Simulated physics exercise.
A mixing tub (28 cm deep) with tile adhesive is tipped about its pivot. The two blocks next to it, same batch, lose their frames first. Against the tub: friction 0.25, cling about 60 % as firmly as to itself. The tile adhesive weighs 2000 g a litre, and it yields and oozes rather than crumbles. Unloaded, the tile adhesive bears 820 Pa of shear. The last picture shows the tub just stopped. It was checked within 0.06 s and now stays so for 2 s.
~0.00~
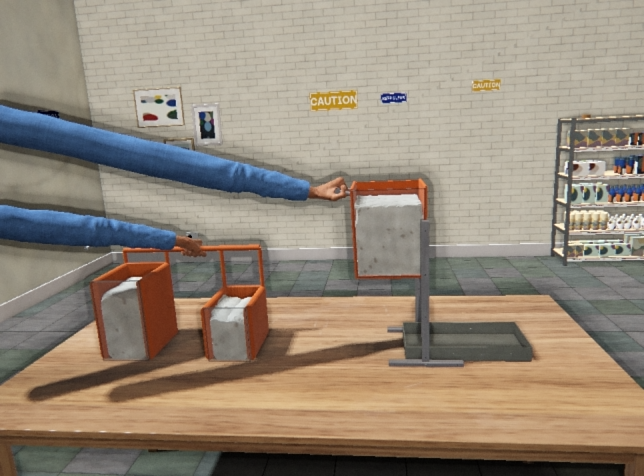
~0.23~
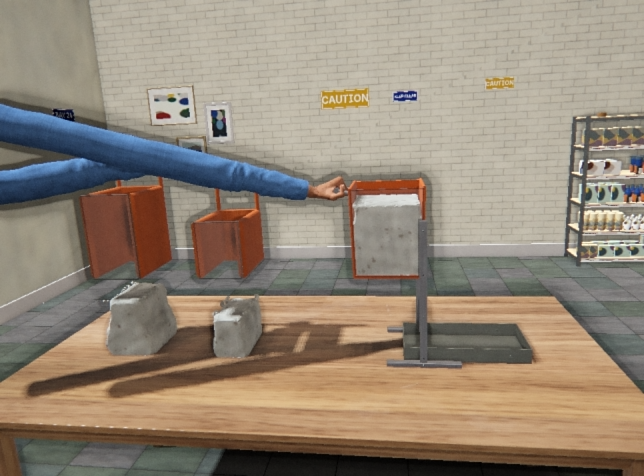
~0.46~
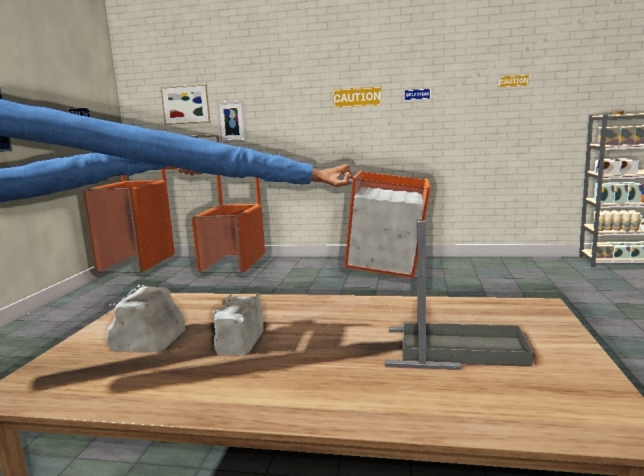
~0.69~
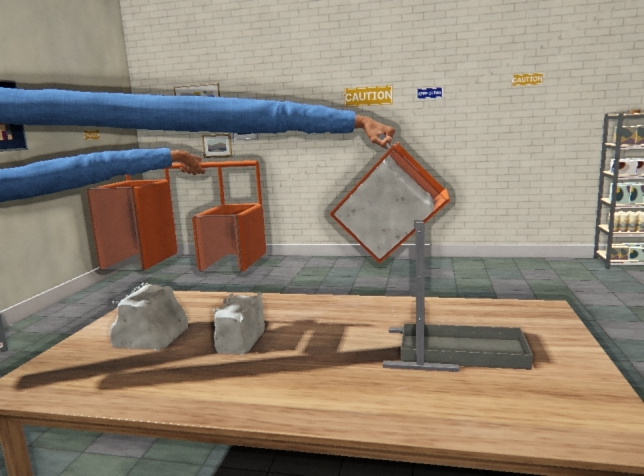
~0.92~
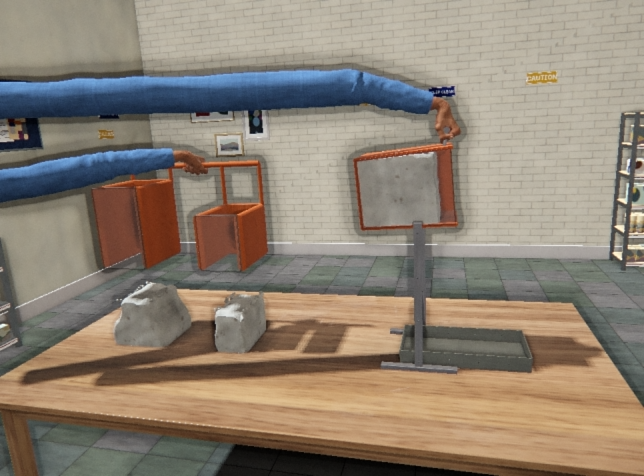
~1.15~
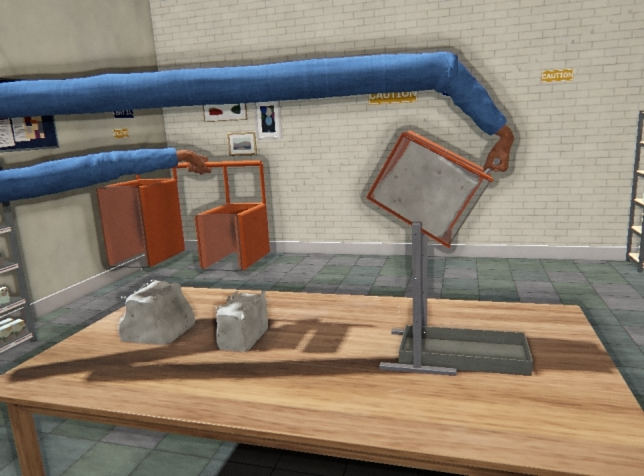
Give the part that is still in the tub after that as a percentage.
It comes to some 0 %.
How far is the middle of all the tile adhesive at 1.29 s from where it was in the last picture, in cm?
Some 9 cm.
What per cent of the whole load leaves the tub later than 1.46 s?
Near 20 %.
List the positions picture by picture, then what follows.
The first picture shows handle-side rim at (353, 190), tilt 0 degrees; crest of the tile adhesive at (357, 205); block heights 25 cm, 16 cm (left to right).
The second picture shows handle-side rim at (351, 190), tilt 0 degrees; crest of the tile adhesive at (355, 205); block heights 21 cm, 16 cm (left to right).
The third picture shows handle-side rim at (356, 179), tilt 9 degrees; crest of the tile adhesive at (361, 196); block heights 18 cm, 16 cm (left to right).
The fourth picture shows handle-side rim at (395, 148), tilt 46 degrees; crest of the tile adhesive at (384, 164); block heights 18 cm, 16 cm (left to right).
The fifth picture shows handle-side rim at (452, 149), tilt 86 degrees; crest of the tile adhesive at (414, 156); block heights 18 cm, 16 cm (left to right).
The sixth picture shows handle-side rim at (491, 182), tilt 121 degrees; crest of the tile adhesive at (414, 144); block heights 18 cm, 16 cm (left to right).
After 1.29 s, the tub is at 121 degrees and holds 75 %.
After 1.46 s, the tub is at 121 degrees and holds 20 %.
After 1.63 s, the tub is at 121 degrees and holds 0 %.
After 1.80 s, the tub is at 121 degrees and holds 0 %.
After 3.15 s, the tub is at 121 degrees and holds 0 %.
